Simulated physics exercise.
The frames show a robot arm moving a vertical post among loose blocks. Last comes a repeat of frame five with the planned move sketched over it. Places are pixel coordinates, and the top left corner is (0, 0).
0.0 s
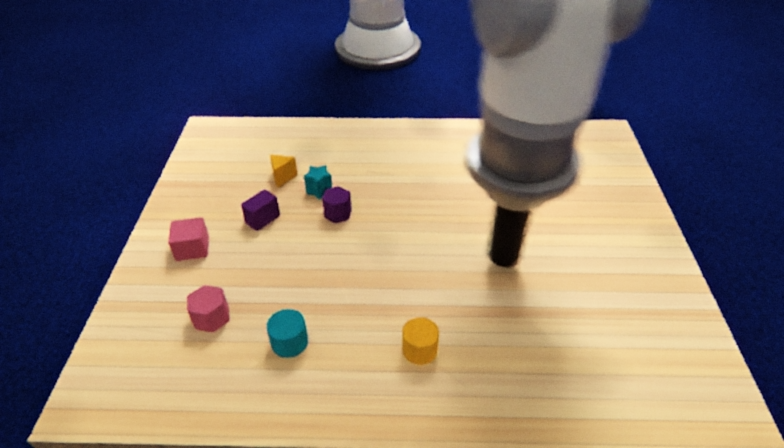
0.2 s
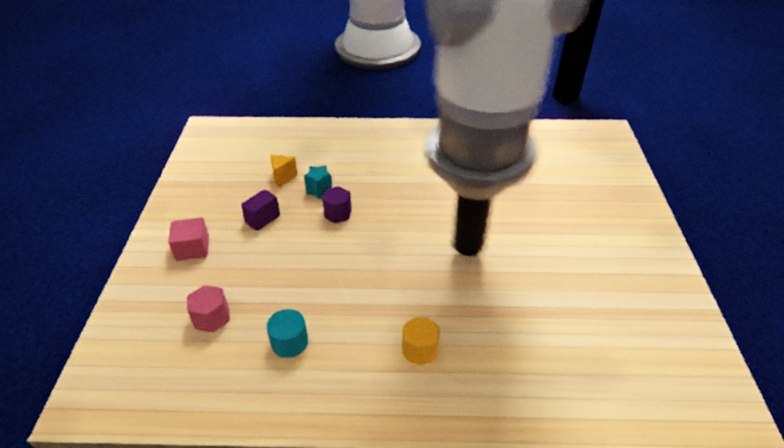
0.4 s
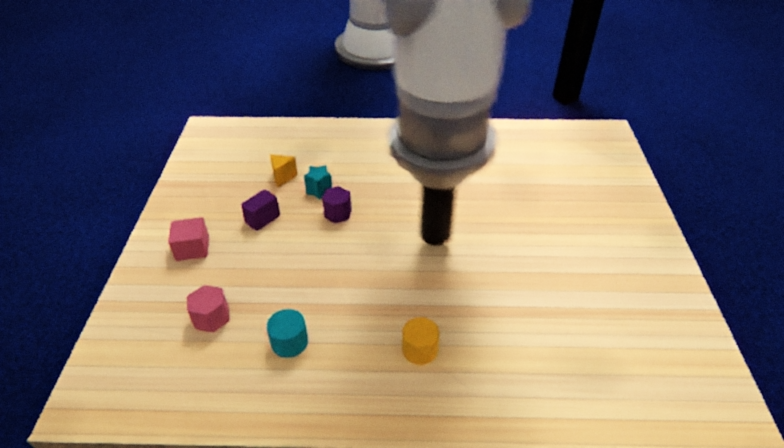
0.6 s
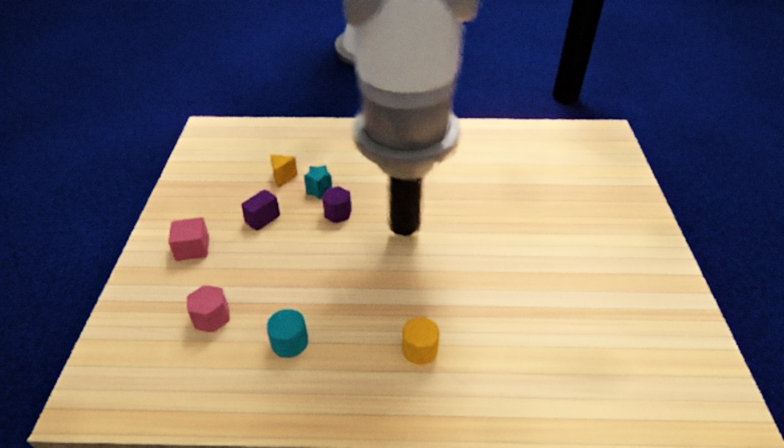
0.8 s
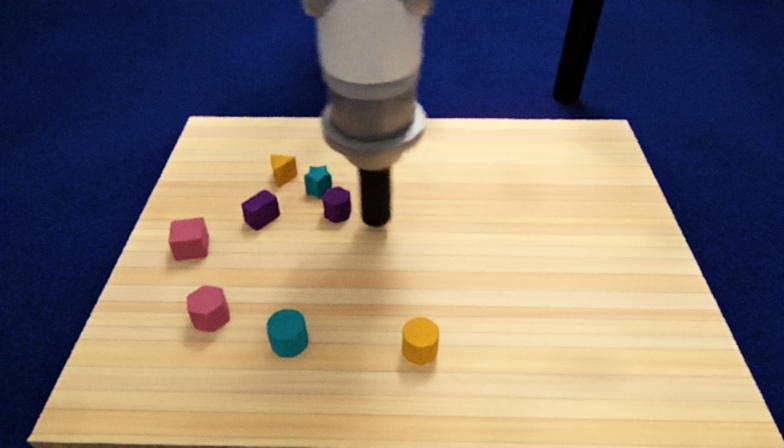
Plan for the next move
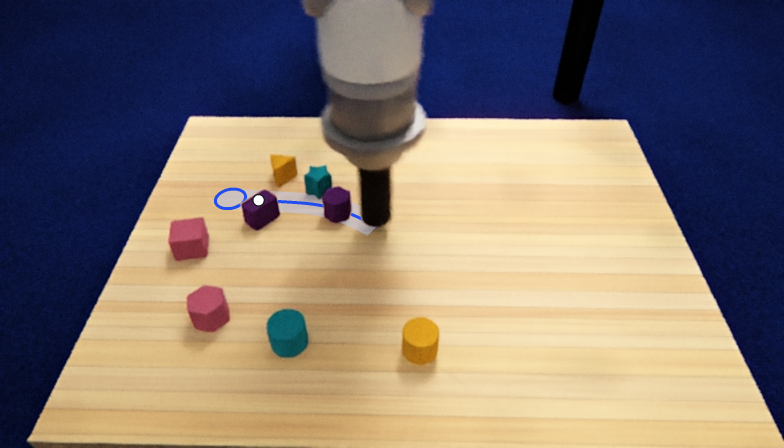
A pale wooden board lies on a deep blue surface, seen from above and in front by a still camera. Pink, purple, yellow and turquoise blocks sit across its left side, with a turquoise block and an orange one nearer the front. A grey-white robot arm moves its black post leftward and slightly back across the board, nearing the purple hexagon, while the blocks stay still.
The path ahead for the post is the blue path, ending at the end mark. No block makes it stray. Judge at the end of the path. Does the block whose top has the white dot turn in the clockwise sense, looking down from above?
No, that is not how it ends up.
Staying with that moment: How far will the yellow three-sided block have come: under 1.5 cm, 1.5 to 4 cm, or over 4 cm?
I reckon it covers less than 1.5 cm.
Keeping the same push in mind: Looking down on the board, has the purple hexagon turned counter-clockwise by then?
That would be a no.
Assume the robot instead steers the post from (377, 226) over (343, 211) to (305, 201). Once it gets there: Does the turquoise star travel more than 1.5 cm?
I expect so.
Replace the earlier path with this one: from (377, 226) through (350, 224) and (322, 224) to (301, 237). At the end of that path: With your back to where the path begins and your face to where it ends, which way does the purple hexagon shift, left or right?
It's pushed right.
The drawn path runs from (377, 226) by way of (307, 204) to (231, 199); the dot is on the purple oblong block.
On the path given first. One third of the way, post (330, 198); turquoise star (312, 169), turned 55° clockwise; purple hexagon (303, 183).
Two thirds of the way, post (279, 192); yellow three-sided block (277, 159), turned 35° clockwise; turquoise star (307, 166), turned 100° clockwise; purple hexagon (257, 173), turned 40° clockwise.
At the end, post (228, 189); purple oblong block (248, 203), turned 35° anticlockwise; yellow three-sided block (277, 159), turned 35° clockwise; turquoise star (307, 166), turned 100° clockwise; purple hexagon (226, 163), turned 130° clockwise.
